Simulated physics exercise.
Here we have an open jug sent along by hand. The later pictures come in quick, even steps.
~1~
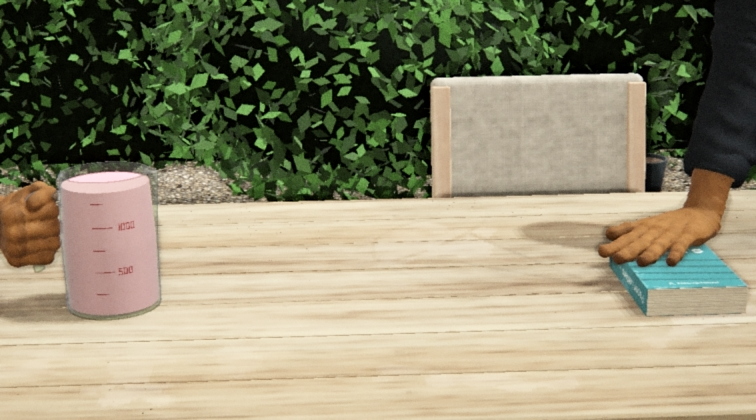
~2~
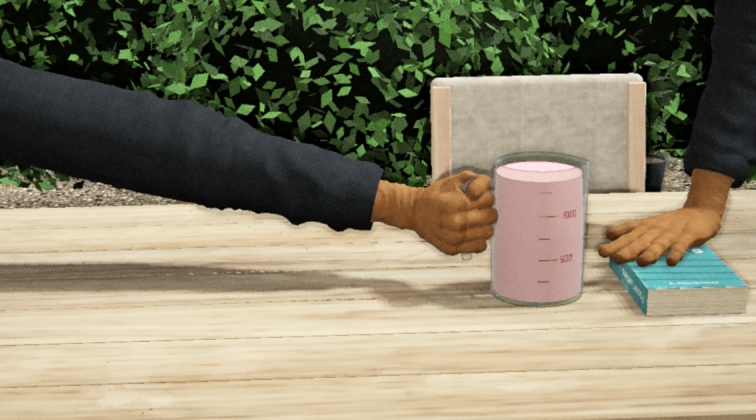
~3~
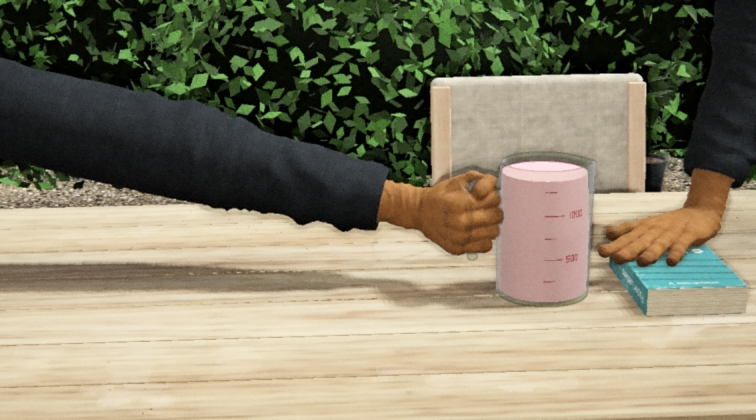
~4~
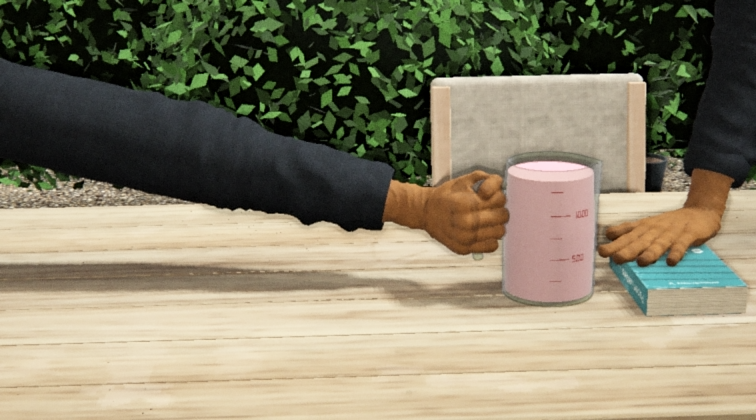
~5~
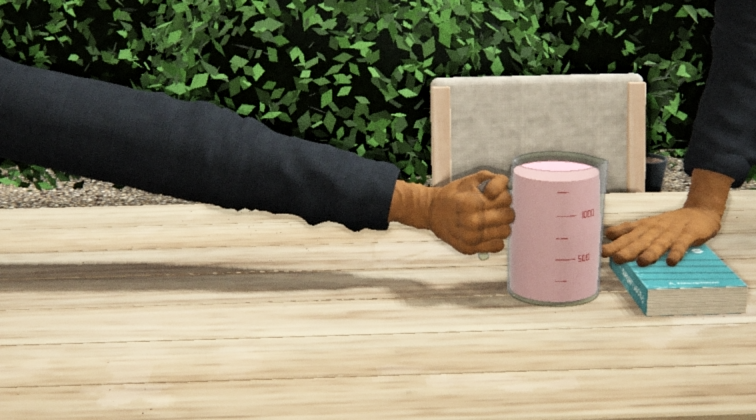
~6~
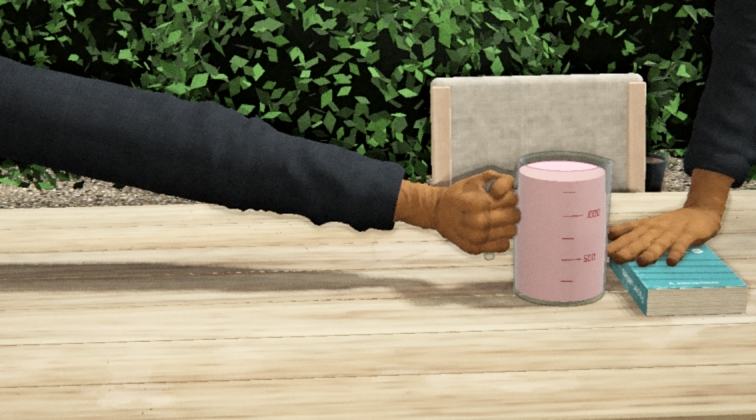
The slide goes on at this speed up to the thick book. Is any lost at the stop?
At the stop the jug stays dry outside.
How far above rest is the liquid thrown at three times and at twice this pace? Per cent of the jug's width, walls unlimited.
First 20 %, second 15 %.
Shortly, the jug meets the thick book.
Then, the pink milk surges up the wall; the wave climbs under half way to the rim.
At the finish, the jug stands at the thick book; none is lost.
